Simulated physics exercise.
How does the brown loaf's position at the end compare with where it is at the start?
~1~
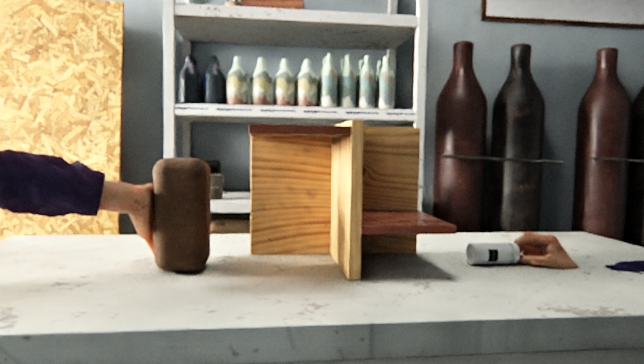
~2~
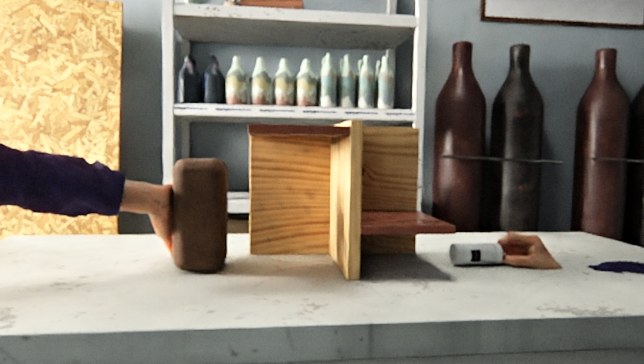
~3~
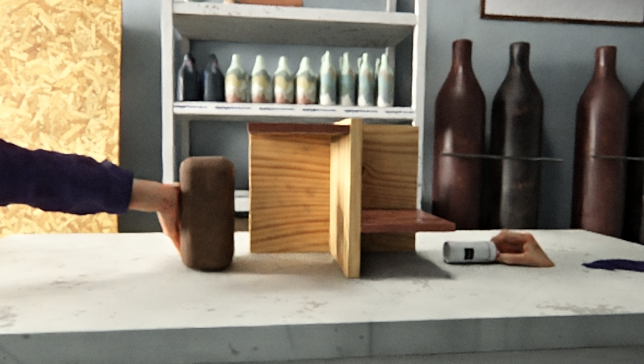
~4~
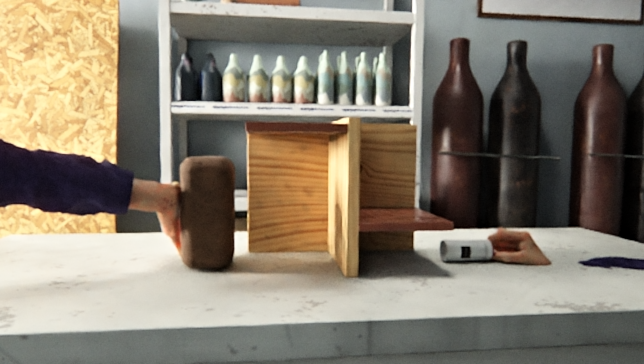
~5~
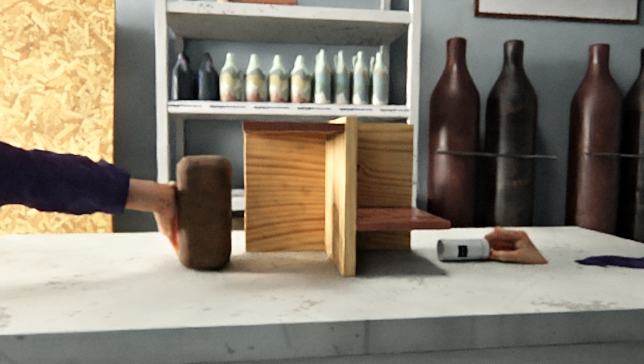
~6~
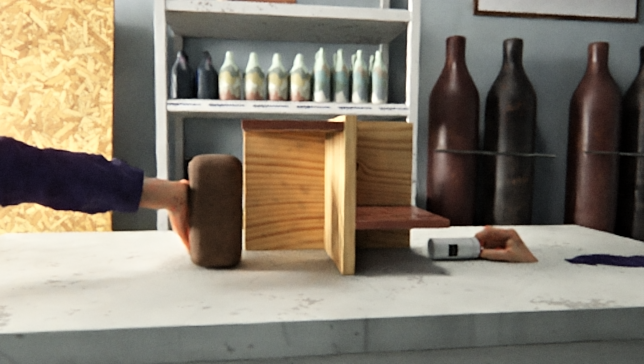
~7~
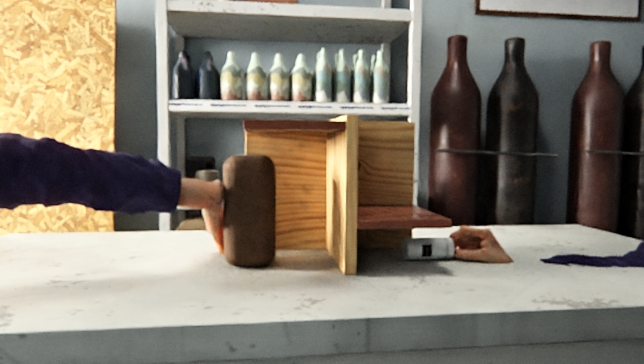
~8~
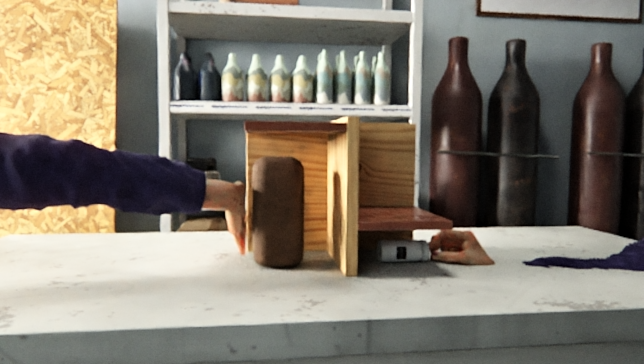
At the start the loaf stands on the table to the left of the wooden shelf, clear of it. By the end it is farther right, under the left side of the shelf.
